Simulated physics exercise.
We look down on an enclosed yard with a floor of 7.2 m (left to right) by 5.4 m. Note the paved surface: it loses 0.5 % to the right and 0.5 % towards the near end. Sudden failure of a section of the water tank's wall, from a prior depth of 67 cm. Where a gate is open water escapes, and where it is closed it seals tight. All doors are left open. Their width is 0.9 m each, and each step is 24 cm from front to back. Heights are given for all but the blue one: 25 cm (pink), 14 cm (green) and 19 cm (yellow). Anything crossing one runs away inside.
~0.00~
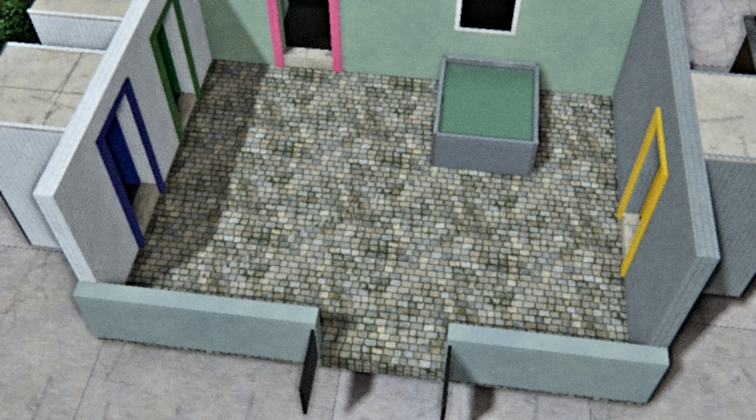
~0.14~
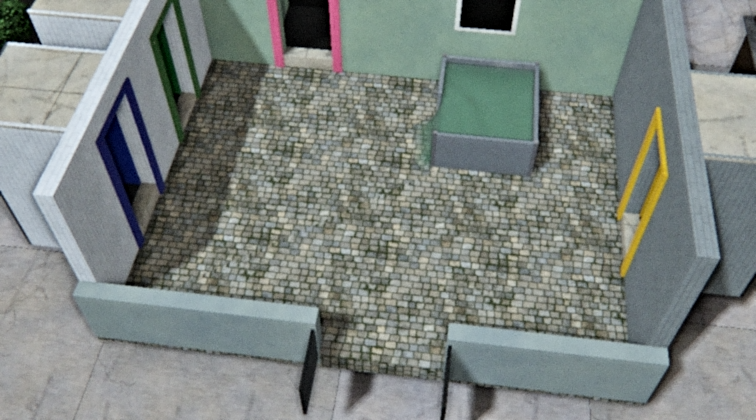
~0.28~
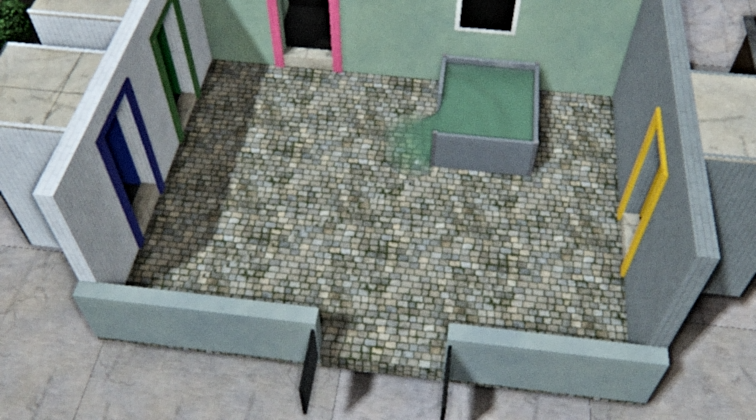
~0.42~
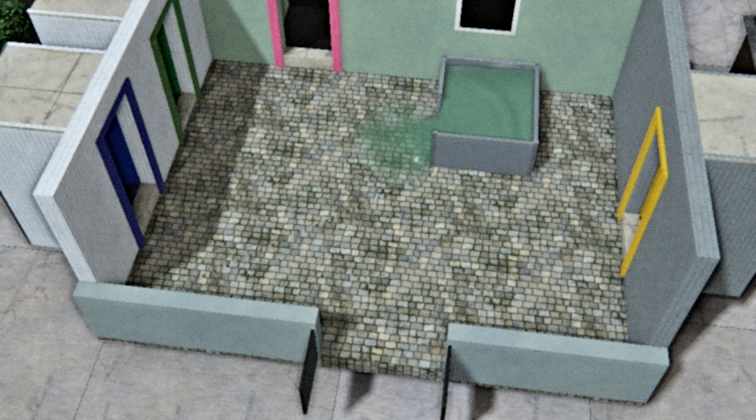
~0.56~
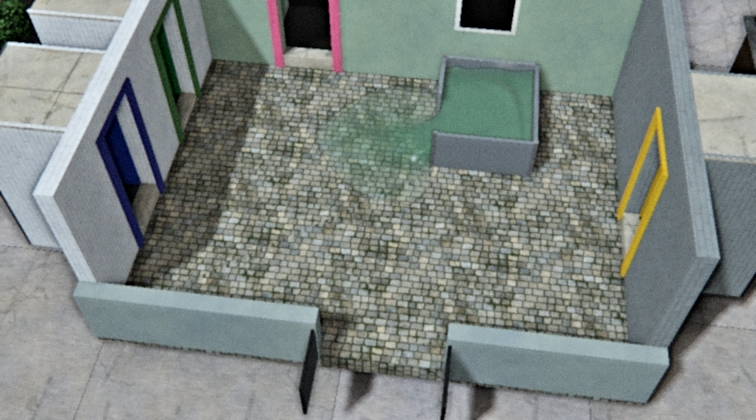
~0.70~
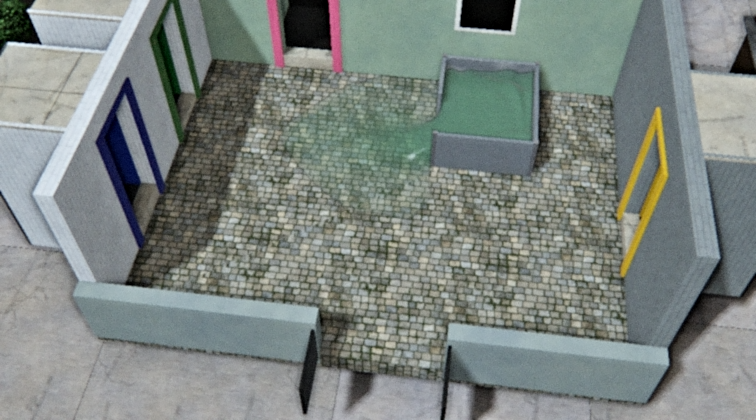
Green-tinted water pours from the left side of the tank and spreads across the paved yard.
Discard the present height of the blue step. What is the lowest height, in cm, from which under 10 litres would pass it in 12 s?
11.5 cm.
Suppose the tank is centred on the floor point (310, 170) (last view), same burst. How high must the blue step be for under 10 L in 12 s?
A height near 30 cm.
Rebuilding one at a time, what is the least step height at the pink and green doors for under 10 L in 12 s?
You'd want some 7.0 cm at pink and some 16 cm at green.
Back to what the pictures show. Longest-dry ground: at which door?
Last comes the yellow one.
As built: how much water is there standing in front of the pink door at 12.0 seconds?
Lab note: Depth approx. 3.0 cm.
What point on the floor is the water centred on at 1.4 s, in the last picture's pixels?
The water is centred near (423, 138).
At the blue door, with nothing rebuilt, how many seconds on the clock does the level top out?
Some 2.2 s, more or less.
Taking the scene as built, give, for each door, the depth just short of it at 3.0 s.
Door by door, in centimetres - pink 7, green 18, yellow 0, blue 12.
After 1.4 s water covers 35 % of the floor, deepest (34 cm) near (431, 147); it has not reached the blue door.
After 3.0 s water covers 50 % of the floor, deepest (30 cm) near (119, 303); 12 cm at the blue door, 0 litres in over its 26 cm step.
After 12.0 s water covers 95 % of the floor, deepest (9 cm) near (551, 367); 5 cm at the blue door, 0 litres in over its 26 cm step.
At the blue door as built, the water arrived by 1.9 s and peaked near 16 cm at 2.2 s.
Run again over the same 12 s with other heights there, 16 litres in over 10 cm, 4 litres over 13.5 cm. The limit of 10 litres is kept from about 11.5 cm up.
